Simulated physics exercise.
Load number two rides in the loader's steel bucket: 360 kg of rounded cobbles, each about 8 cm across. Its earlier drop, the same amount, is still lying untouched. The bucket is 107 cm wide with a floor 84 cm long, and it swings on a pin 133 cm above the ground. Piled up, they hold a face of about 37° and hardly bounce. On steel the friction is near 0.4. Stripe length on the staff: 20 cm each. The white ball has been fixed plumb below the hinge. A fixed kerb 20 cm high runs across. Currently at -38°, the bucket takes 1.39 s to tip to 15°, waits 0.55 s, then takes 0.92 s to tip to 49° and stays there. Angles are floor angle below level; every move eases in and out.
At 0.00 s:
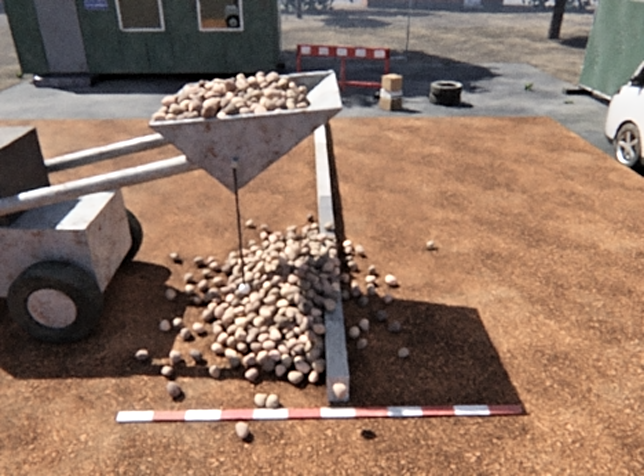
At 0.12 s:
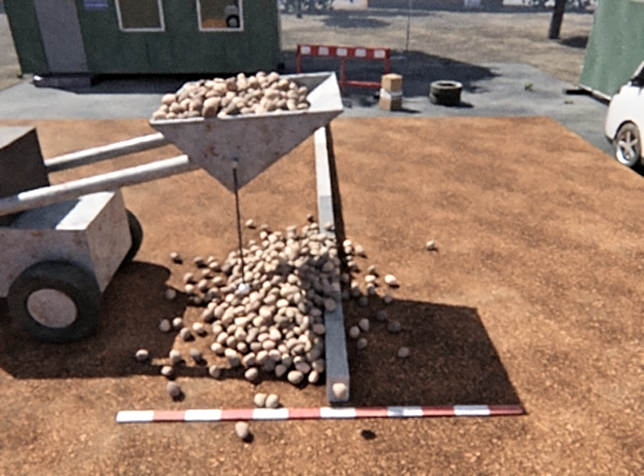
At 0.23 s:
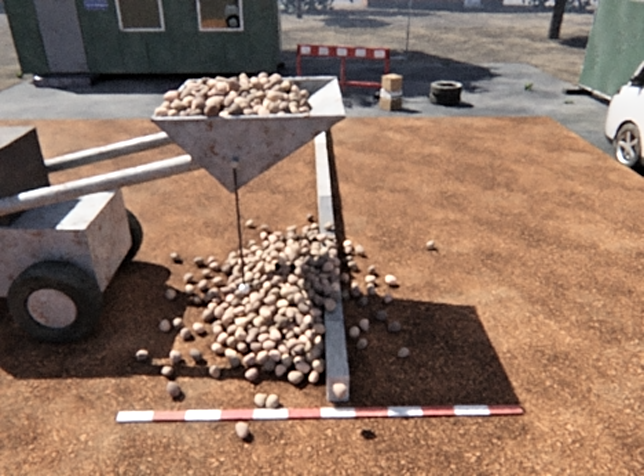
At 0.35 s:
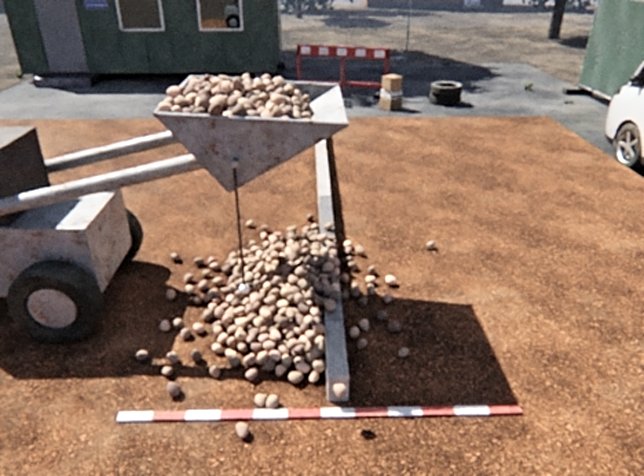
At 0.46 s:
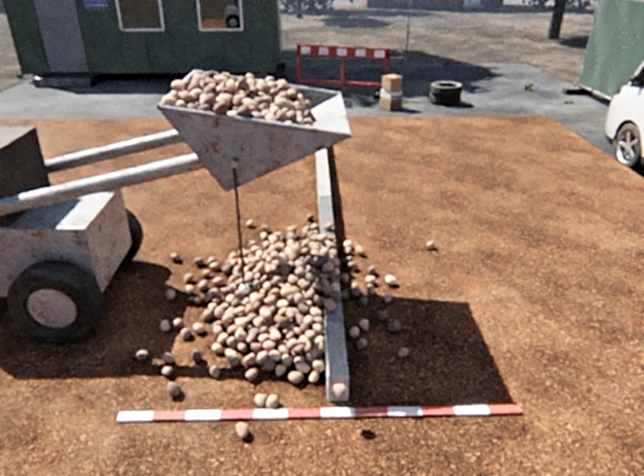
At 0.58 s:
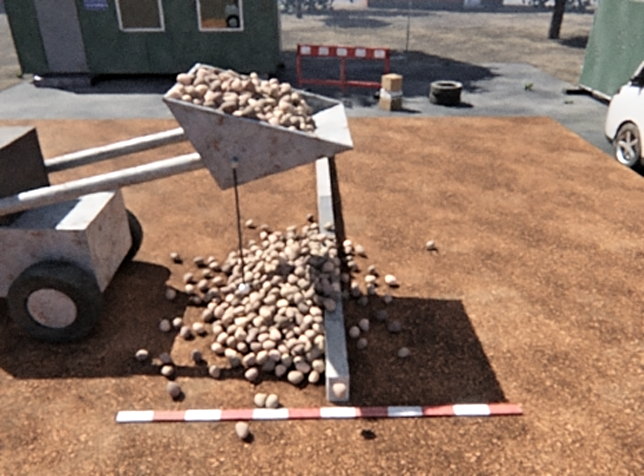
On a brown dirt yard, a loader's steel bucket full of stones gradually tilts downward at right.
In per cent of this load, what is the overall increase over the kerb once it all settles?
93 out of 100, about.
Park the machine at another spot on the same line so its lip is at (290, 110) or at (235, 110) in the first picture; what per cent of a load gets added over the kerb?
50 % and 10 %.
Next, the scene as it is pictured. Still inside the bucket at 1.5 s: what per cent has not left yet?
Around 95 in a hundred.
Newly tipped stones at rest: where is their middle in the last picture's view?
They end up centred around (378, 282).
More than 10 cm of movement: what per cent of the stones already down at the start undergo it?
Close to 5 per cent.
After 1.0 s the floor is at 7°; in per cent of one load, 100 in the bucket, 96 on this side of the kerb, 4 over the kerb; the foremost stones are at (392, 293).
After 1.5 s the floor is at 15°; in per cent of one load, 93 in the bucket, 97 on this side of the kerb, 10 over the kerb; the foremost stones are at (394, 288).
After 3.3 s the floor is at 49°; in per cent of one load, 0 in the bucket, 104 on this side of the kerb, 96 over the kerb; the foremost stones are at (536, 286).
After 5.8 s the floor is at 49°; in per cent of one load, 0 in the bucket, 103 on this side of the kerb, 97 over the kerb; the foremost stones are at (537, 286). Net gain over the kerb, 93.
